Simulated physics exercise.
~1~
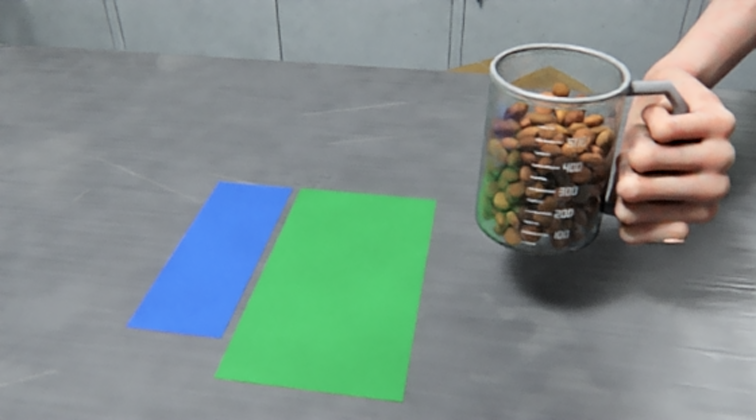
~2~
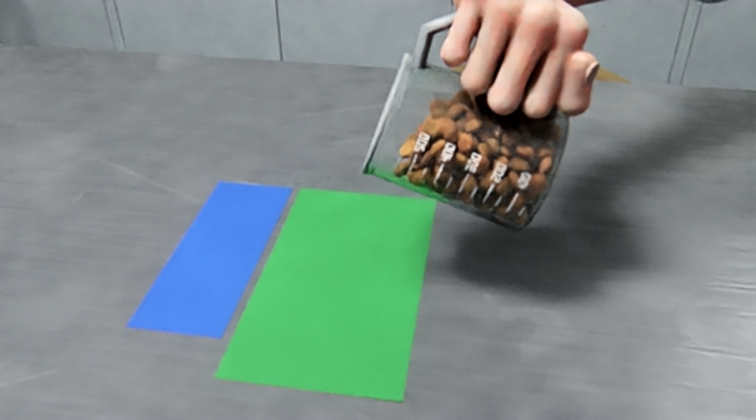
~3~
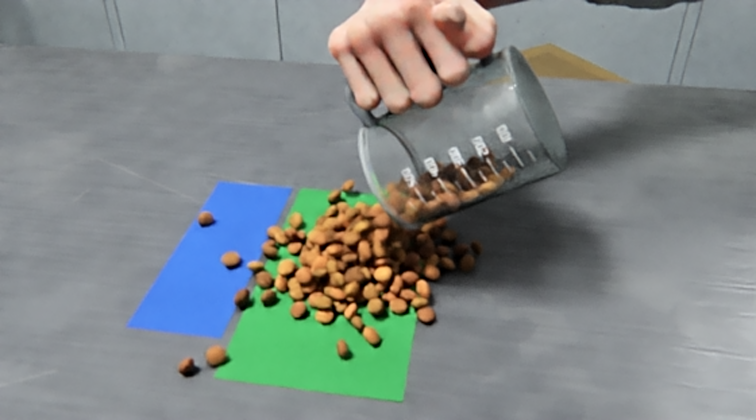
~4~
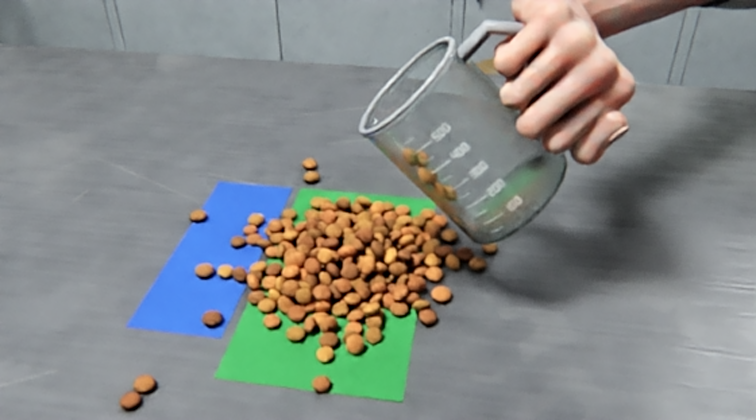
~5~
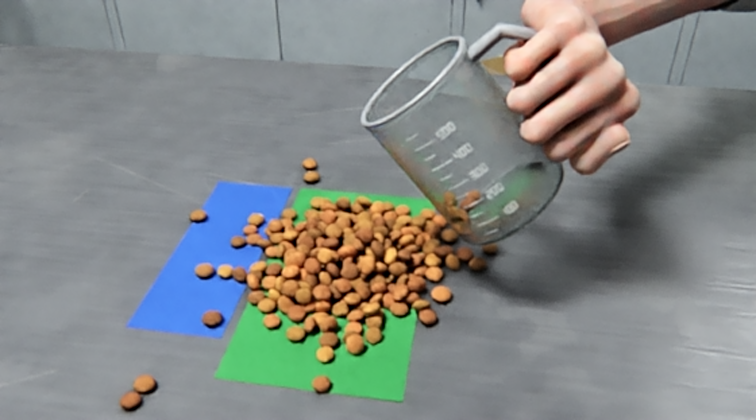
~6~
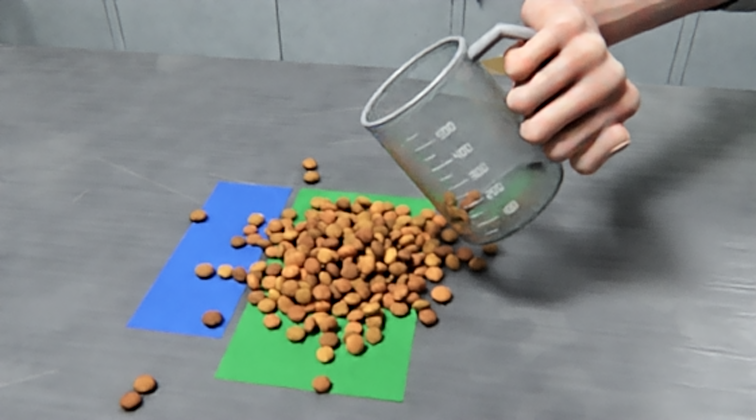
On a grey table with a blue mat and a green mat, a hand tipped a clear jug of brown kibble, pouring a heap mostly onto the green mat, with a few bits scattered on the blue mat and table, then held the nearly empty jug tilted.
